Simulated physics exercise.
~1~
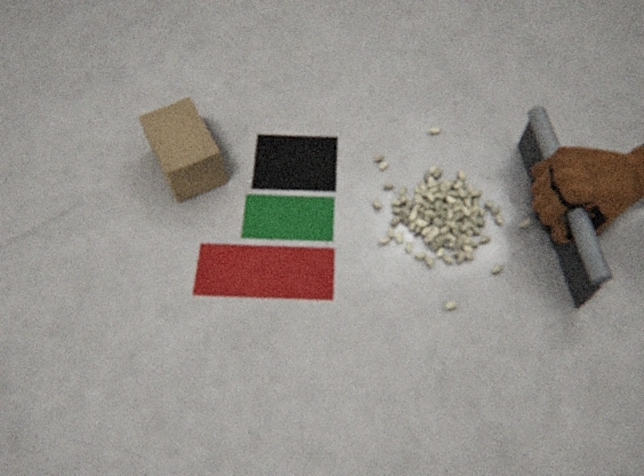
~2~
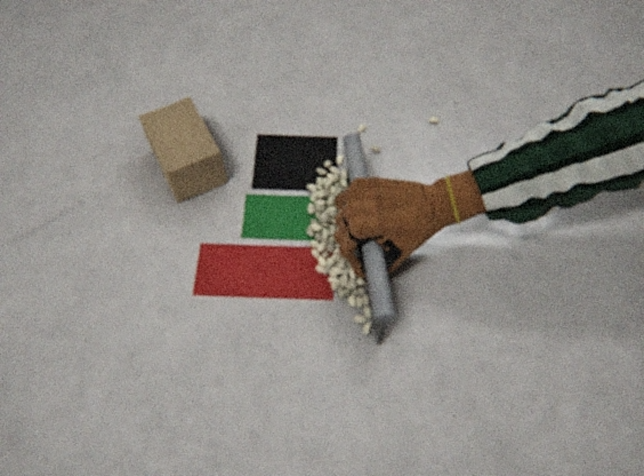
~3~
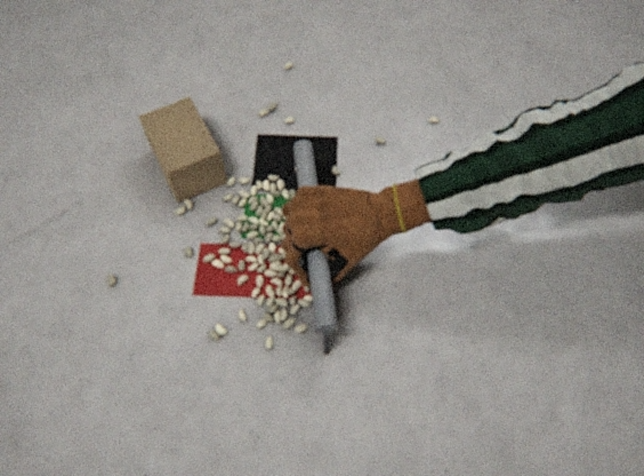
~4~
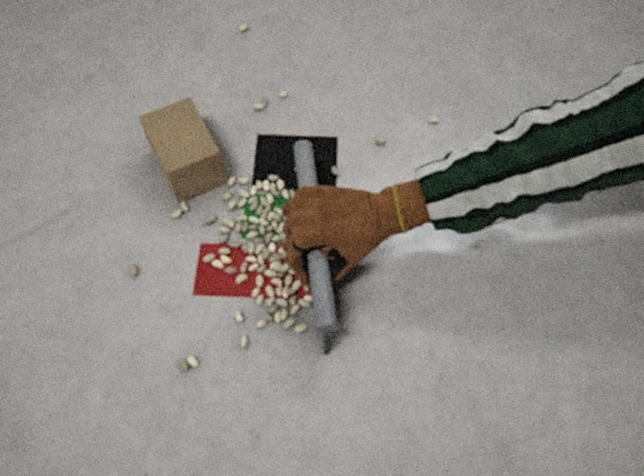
Hand sweeping a pile of white beans left with a gray scraper, scattering them over red and green mats before stopping.
